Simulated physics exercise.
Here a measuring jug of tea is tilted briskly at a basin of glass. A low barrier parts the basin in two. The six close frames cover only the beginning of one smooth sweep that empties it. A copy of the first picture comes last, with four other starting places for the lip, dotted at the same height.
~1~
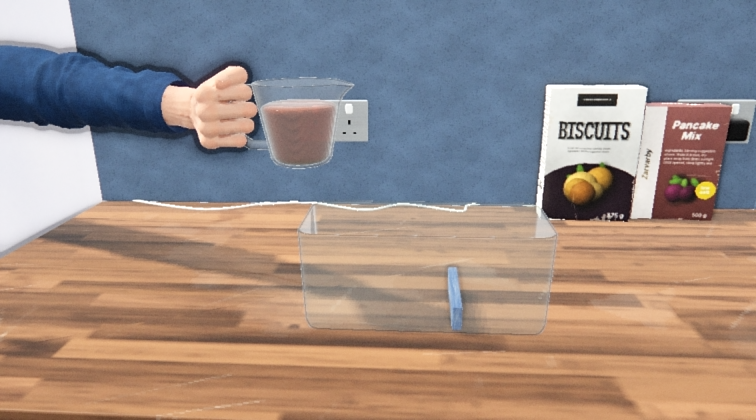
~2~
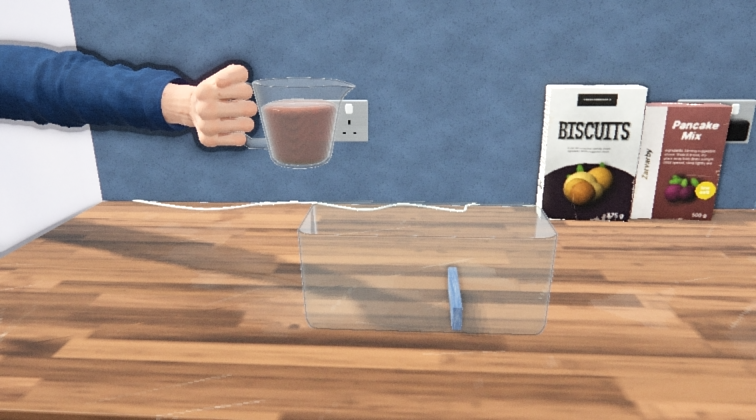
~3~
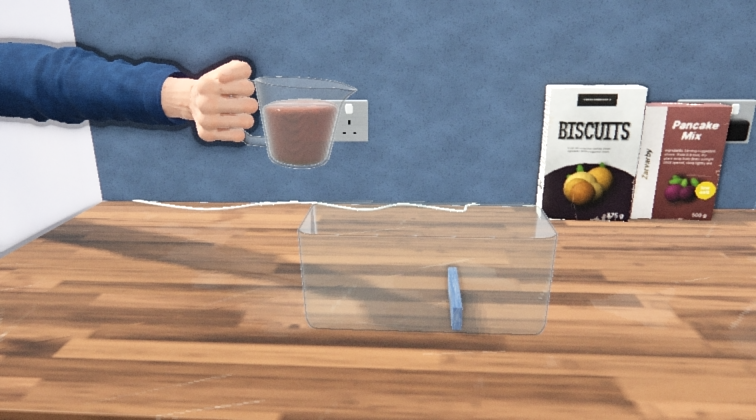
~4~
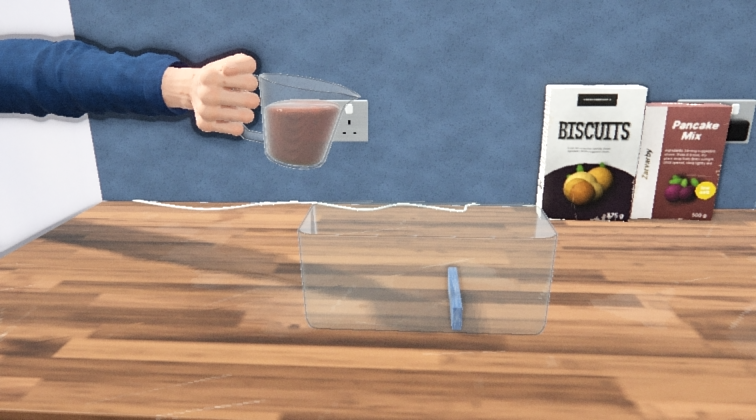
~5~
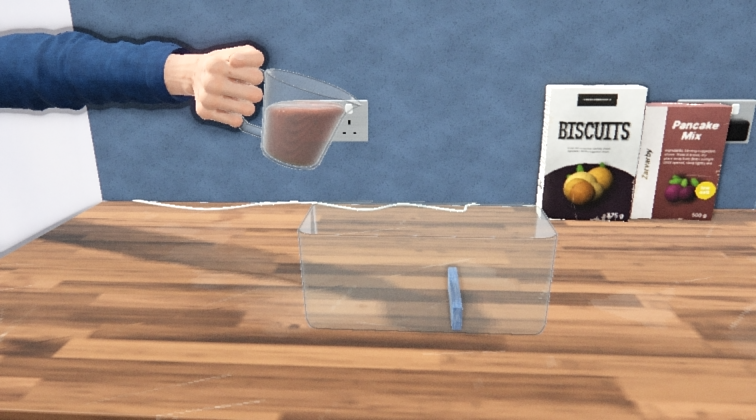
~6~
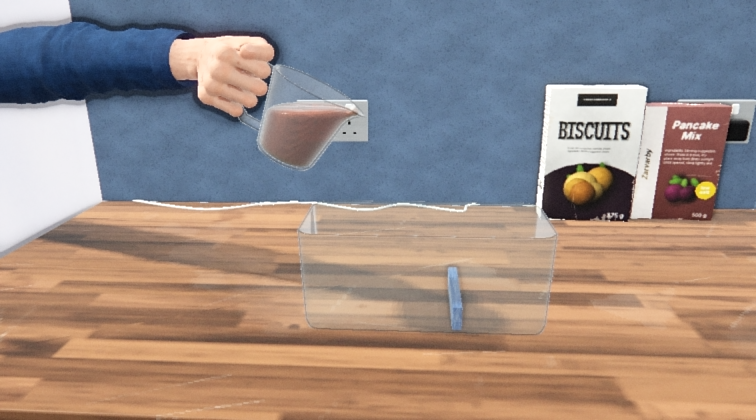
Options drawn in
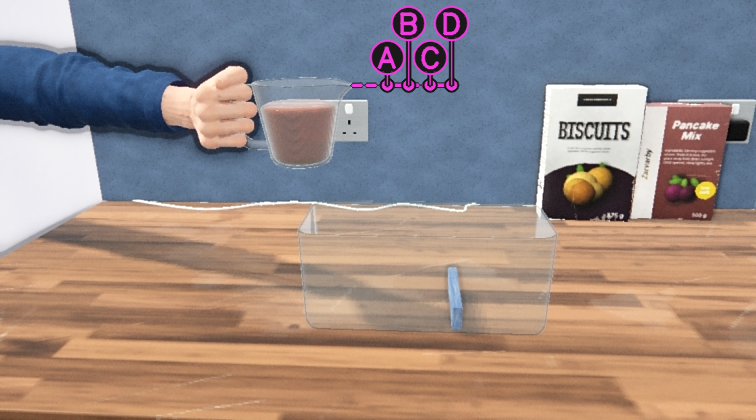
In the video, a hand in a blue sleeve holds a clear jug of brown liquid above a transparent basin with a small blue divider on a wooden counter, then steadily tilts the jug to the right.
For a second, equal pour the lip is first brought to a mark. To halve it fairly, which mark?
Choose B.
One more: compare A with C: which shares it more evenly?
It is C.
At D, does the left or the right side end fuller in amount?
More ends on the right.
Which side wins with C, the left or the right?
More ends on the right.
In magenta, A at (387, 85); B at (408, 85); C at (430, 85); D at (451, 85).
If A is chosen, about 92 % ends left of the wall and 7 % right of it.
If B is chosen, about 47 % ends left of the wall and 52 % right of it.
If C is chosen, about 17 % ends left of the wall and 83 % right of it.
If D is chosen, about 11 % ends left of the wall and 88 % right of it.
